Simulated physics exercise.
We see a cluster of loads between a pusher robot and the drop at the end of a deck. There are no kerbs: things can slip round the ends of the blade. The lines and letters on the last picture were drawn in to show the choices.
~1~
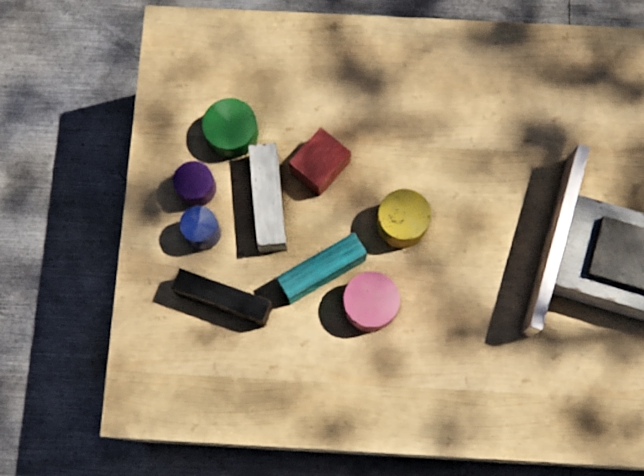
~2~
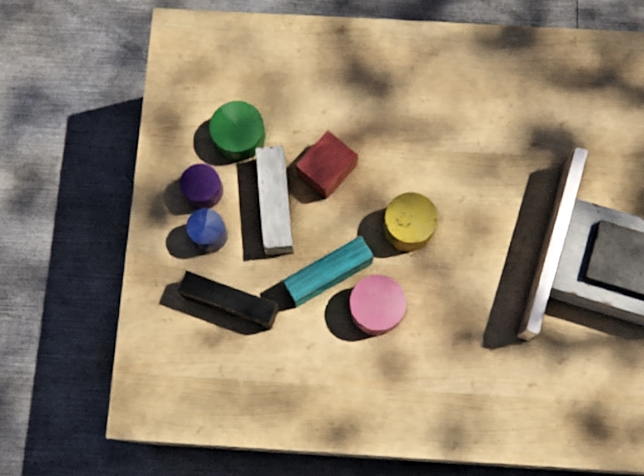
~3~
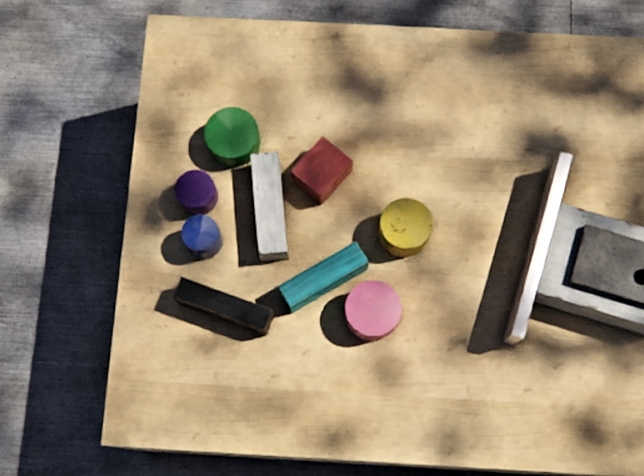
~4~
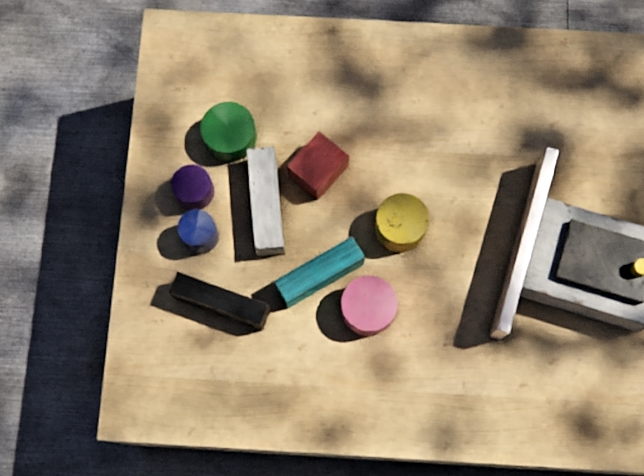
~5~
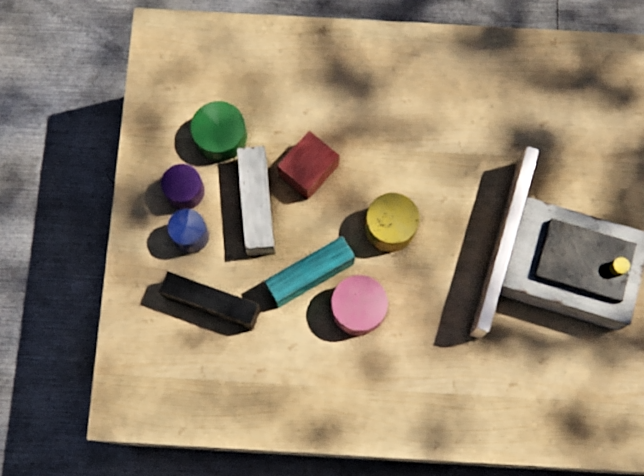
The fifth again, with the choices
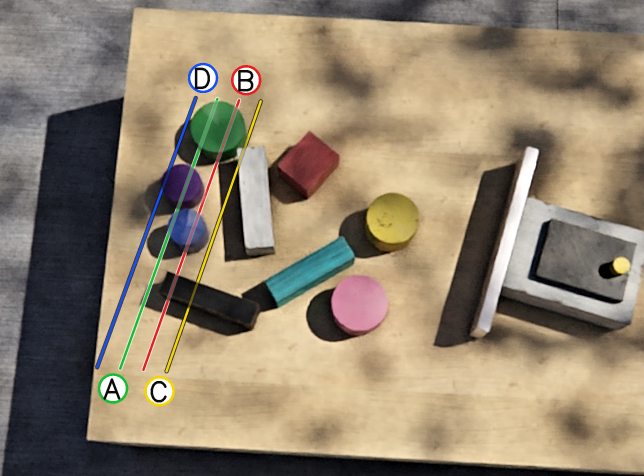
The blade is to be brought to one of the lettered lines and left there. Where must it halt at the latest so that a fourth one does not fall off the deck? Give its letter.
At A, and not beyond.
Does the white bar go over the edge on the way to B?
By then, no.
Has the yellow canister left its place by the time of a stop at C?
Yes.
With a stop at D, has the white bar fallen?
By then, yes.
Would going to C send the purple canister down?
No.
On the marked copy, A at (170, 229); B at (193, 230); C at (215, 232); D at (148, 228).
With A. Early on, robot (454, 251); pink canister (329, 300); turquoise stick (305, 268).
Further on, robot (331, 244); blue canister (162, 220); purple canister (172, 183).
At the end, robot (237, 239); blue canister over the edge; purple canister over the edge; three fallen.
As for the rest, B is within the limit but short; C is within the limit but short; D drops six.
